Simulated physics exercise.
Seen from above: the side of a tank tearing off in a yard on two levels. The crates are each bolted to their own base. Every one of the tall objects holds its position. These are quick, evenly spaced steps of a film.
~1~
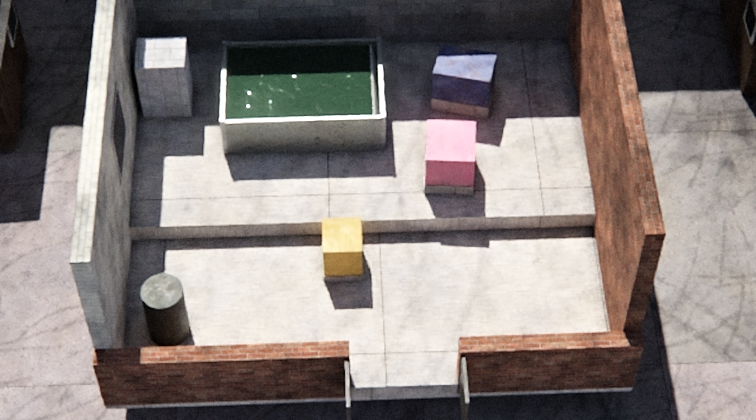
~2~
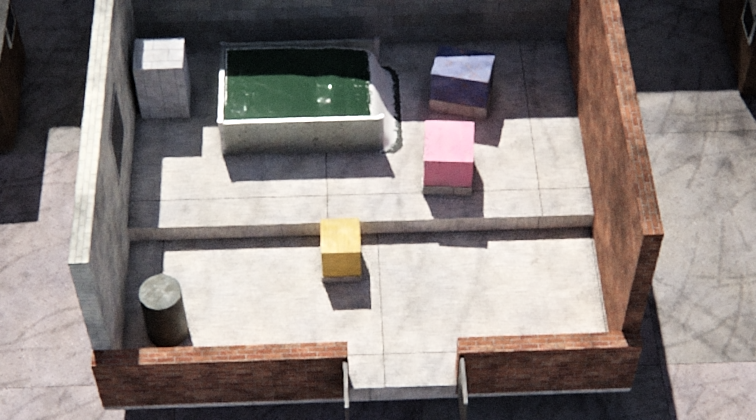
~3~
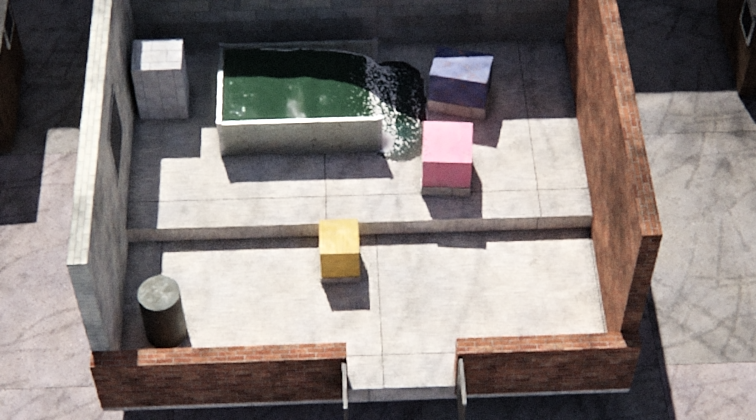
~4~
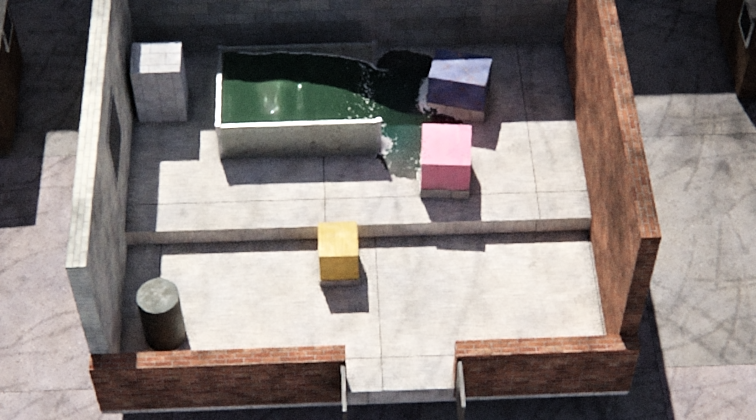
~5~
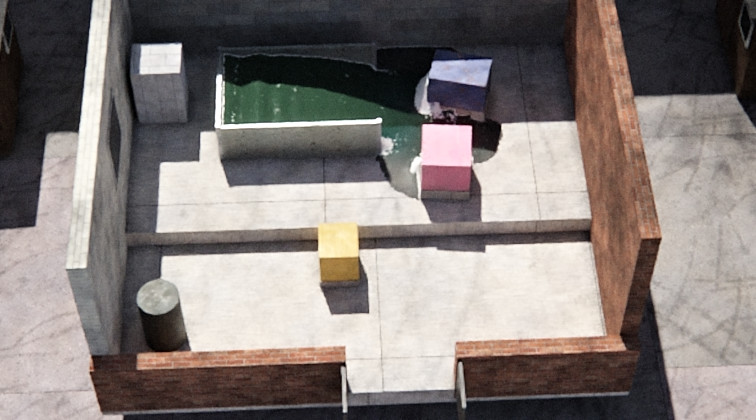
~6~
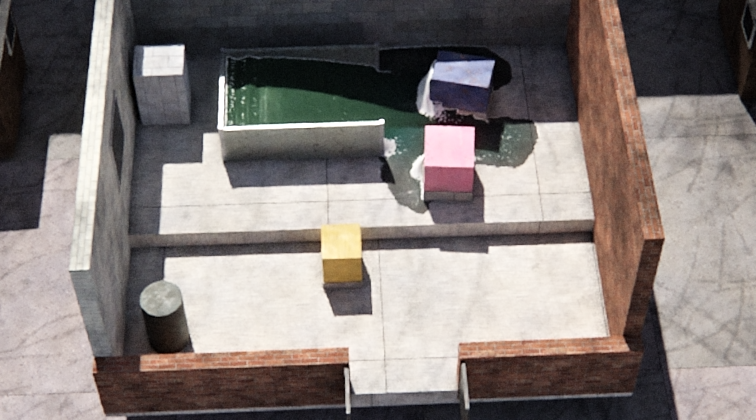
A walled yard on two levels, with concrete and brick walls, is seen from high above. A tank of dark green water stands at the back beside a pale block on its left, with blue-purple and pink blocks to its right, a yellow block near the step and a grey cylinder lower left. The tank's right side opens and water pours rightward, spreading around the blue-purple and pink blocks, which stay put, while the view shifts very slightly.
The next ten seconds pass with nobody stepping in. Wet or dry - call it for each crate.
Calls: Pink crate - wet; yellow crate - dry; blue crate - wet.
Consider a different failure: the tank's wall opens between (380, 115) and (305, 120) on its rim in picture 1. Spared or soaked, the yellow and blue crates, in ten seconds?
In that case the yellow crate is flooded and the blue crate is never flooded.
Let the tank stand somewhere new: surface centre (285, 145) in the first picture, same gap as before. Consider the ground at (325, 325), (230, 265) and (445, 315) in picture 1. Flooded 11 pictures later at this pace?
Results in order - left untouched, left untouched, swamped.
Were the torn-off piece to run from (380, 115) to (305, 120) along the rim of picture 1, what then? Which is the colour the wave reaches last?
My answer: The blue-painted one.
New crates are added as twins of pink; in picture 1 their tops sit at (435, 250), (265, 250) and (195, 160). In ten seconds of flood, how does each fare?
Taken as listed, number one never gets reached, number two never gets reached and number three never gets reached.
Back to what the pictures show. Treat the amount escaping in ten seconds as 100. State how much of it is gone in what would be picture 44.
About 40 per cent.
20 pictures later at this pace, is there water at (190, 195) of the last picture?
That spot: Waterless.
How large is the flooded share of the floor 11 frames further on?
I'd say close to 35 per cent.
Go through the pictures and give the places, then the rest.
The first picture shows the water tank at (302, 83) is whole and still.
In the second picture, water pours out at (377, 101) and has run to a hidden place.
In the third picture, the front is at (401, 66), out from the gap at (376, 103).
In the fourth picture, the front is at (423, 59), out from the gap at (374, 106).
In the fifth picture, the front is at (493, 146), out from the gap at (375, 107).
In the sixth picture, water pours out at (377, 109) and has run to (531, 137).
A moment on, water covers 20 % of the floor; the pink crate water round its plinth, the yellow crate not reached, the blue crate water round its plinth.
Next, water covers 35 % of the floor; the pink crate water round its plinth, the yellow crate water round its plinth, the blue crate water round its plinth.
Then, water covers 55 % of the floor; the pink crate water round its plinth, the yellow crate water round its plinth, the blue crate water round its plinth.
Later, water covers 70 % of the floor; the pink crate water round its plinth, the yellow crate water round its plinth, the blue crate water round its plinth.
In the end, water covers 85 % of the floor; the pink crate was topped, the yellow crate stayed above the water, the blue crate was topped.
